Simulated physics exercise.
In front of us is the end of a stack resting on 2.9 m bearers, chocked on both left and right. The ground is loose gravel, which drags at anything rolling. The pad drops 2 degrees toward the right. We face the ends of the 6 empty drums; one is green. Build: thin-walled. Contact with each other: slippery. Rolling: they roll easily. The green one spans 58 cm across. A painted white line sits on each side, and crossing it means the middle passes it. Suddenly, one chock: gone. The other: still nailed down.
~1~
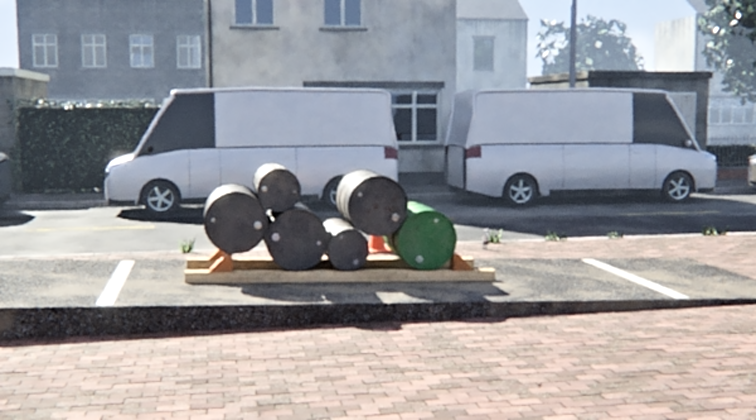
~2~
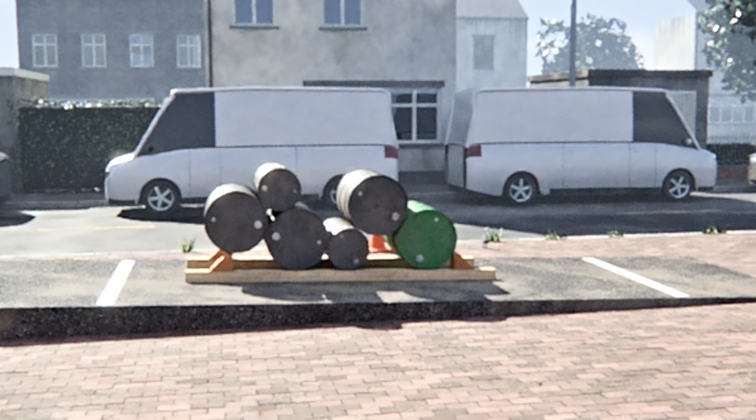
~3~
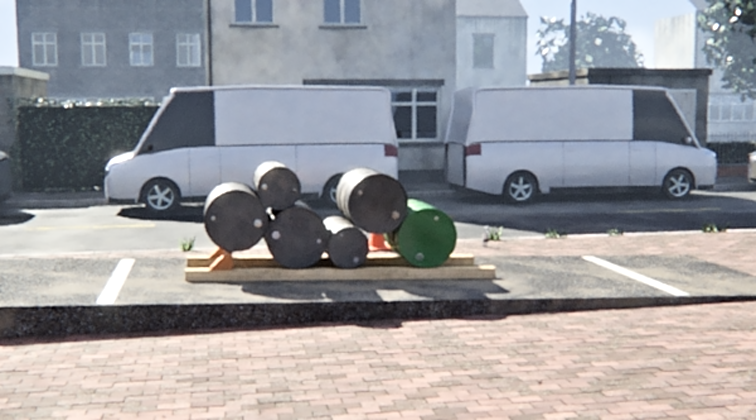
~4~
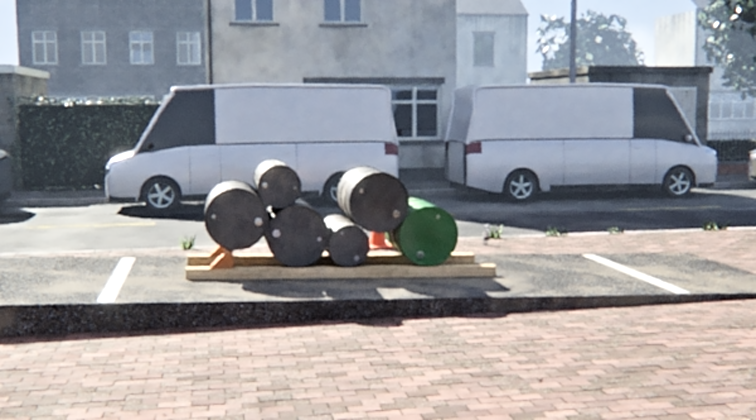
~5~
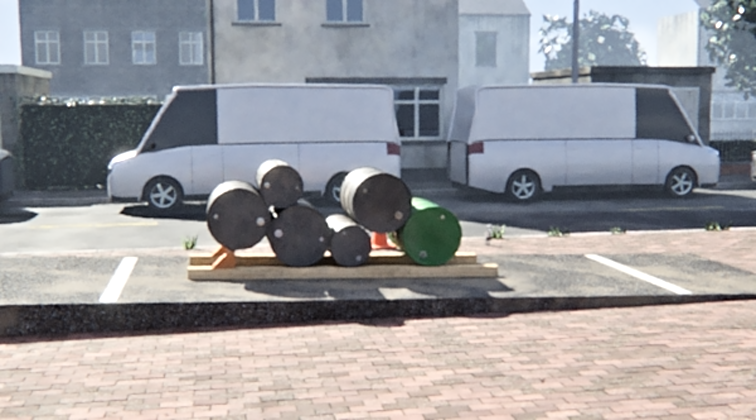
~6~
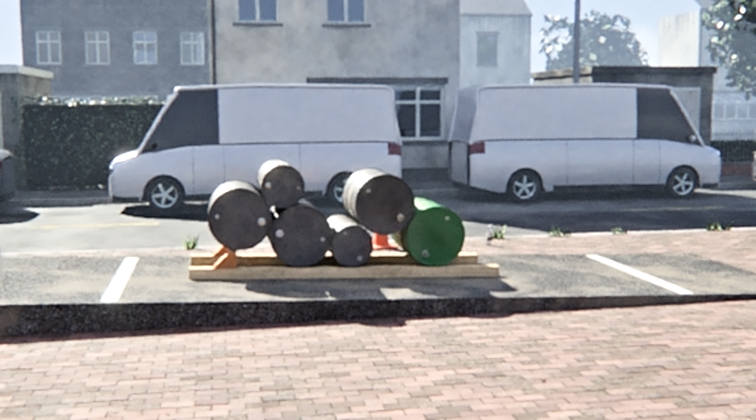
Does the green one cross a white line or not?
Note: Green travels past a line.
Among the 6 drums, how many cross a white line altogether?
The answer is 3.
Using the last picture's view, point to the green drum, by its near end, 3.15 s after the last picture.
Near (652, 247).
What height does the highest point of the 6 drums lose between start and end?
Some 40 centimetres.
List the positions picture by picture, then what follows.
In the first picture, green at (428, 240); both chocks in; lines at (116, 284) and (638, 280); the pad slopes 2° down to the right; 4 of the 6 form the bottom row.
In the second picture, green at (428, 240).
In the third picture, green at (428, 238); right chock gone.
In the fourth picture, green at (429, 236).
In the fifth picture, green at (433, 236).
In the sixth picture, green at (436, 237); lines at (120, 281) and (643, 276).
Then, 1.3 s after the last picture, green is off the bearers, 130 cm short of the right line, rolling right; 0 over a line so far.
Then, 3.2 s after the last picture, green is past the right line; 1 over a line so far.
At rest (7.6 s after the last picture), green is past the right line; 3 over a line so far.
